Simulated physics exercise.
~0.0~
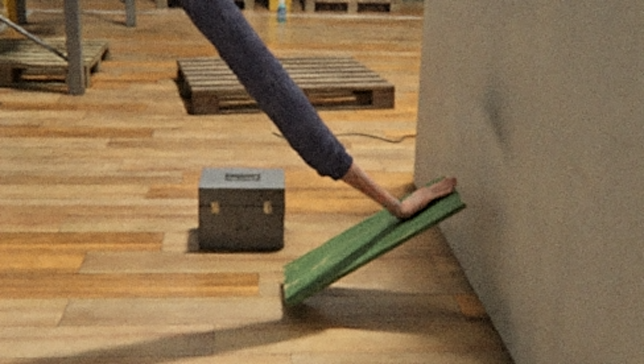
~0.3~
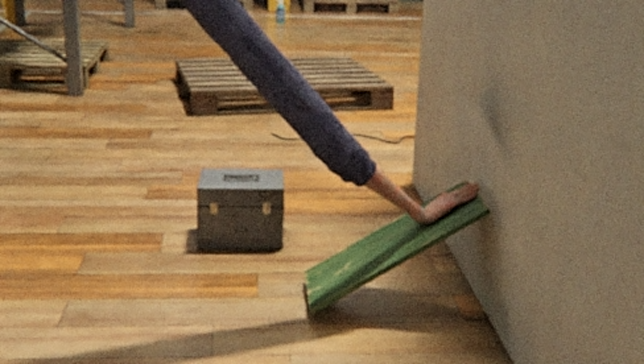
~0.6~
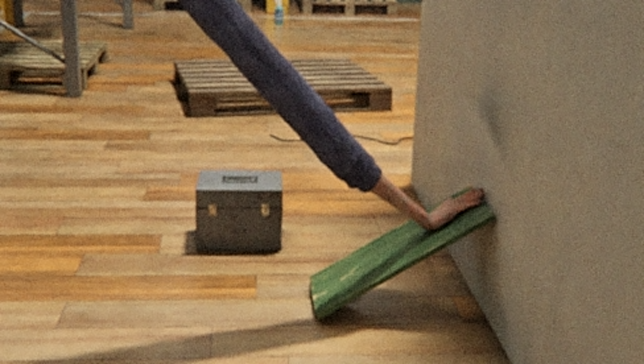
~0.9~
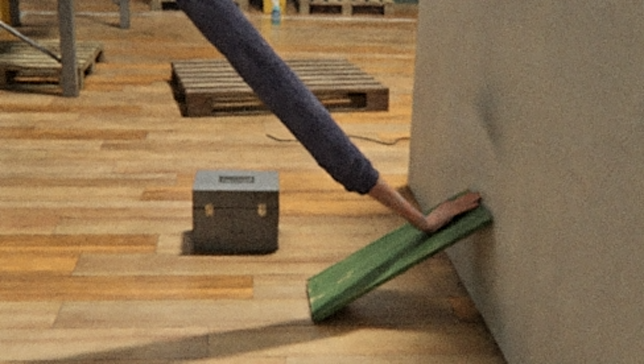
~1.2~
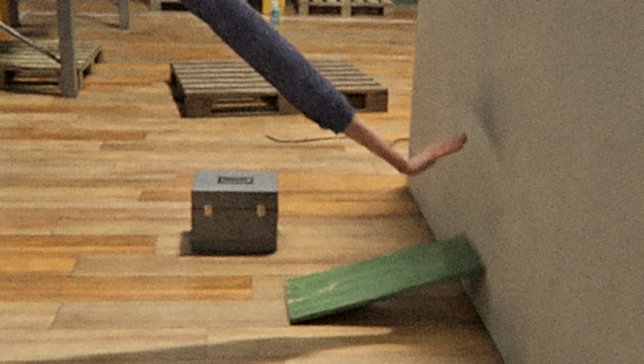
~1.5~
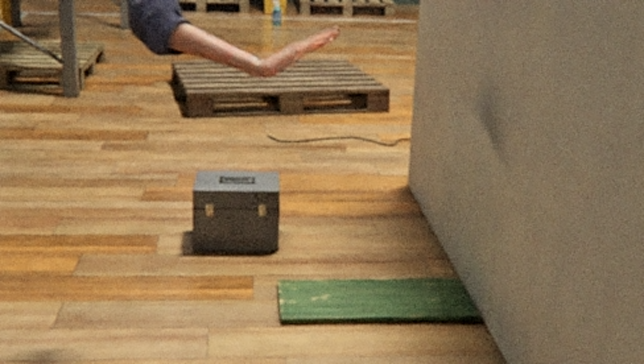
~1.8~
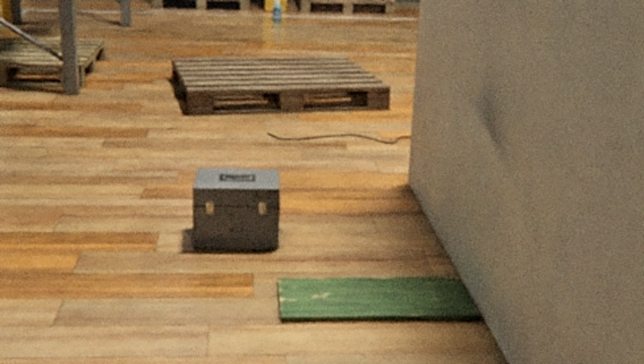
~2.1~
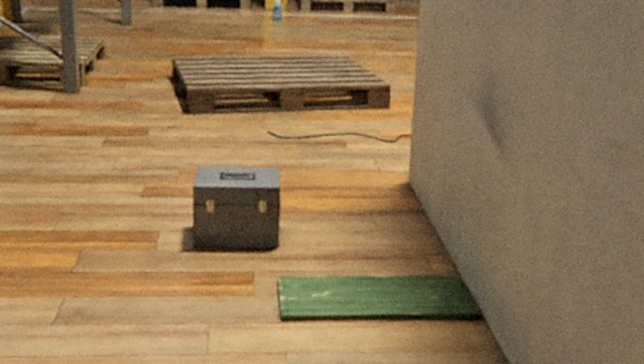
The clip opens on a wooden floor where a hand in a dark sleeve holds a green board at a slant beside a large grey wall, with a grey toolbox standing to the left and a pallet behind. The hand moves the board to the right until its upper end meets the wall, then holds it there briefly. The fingers let go and the arm draws back up and to the left. The board gives way, its raised end sliding down the wall until it drops flat. The arm leaves the view, and the board lies still on the floor against the wall, the toolbox unmoved.
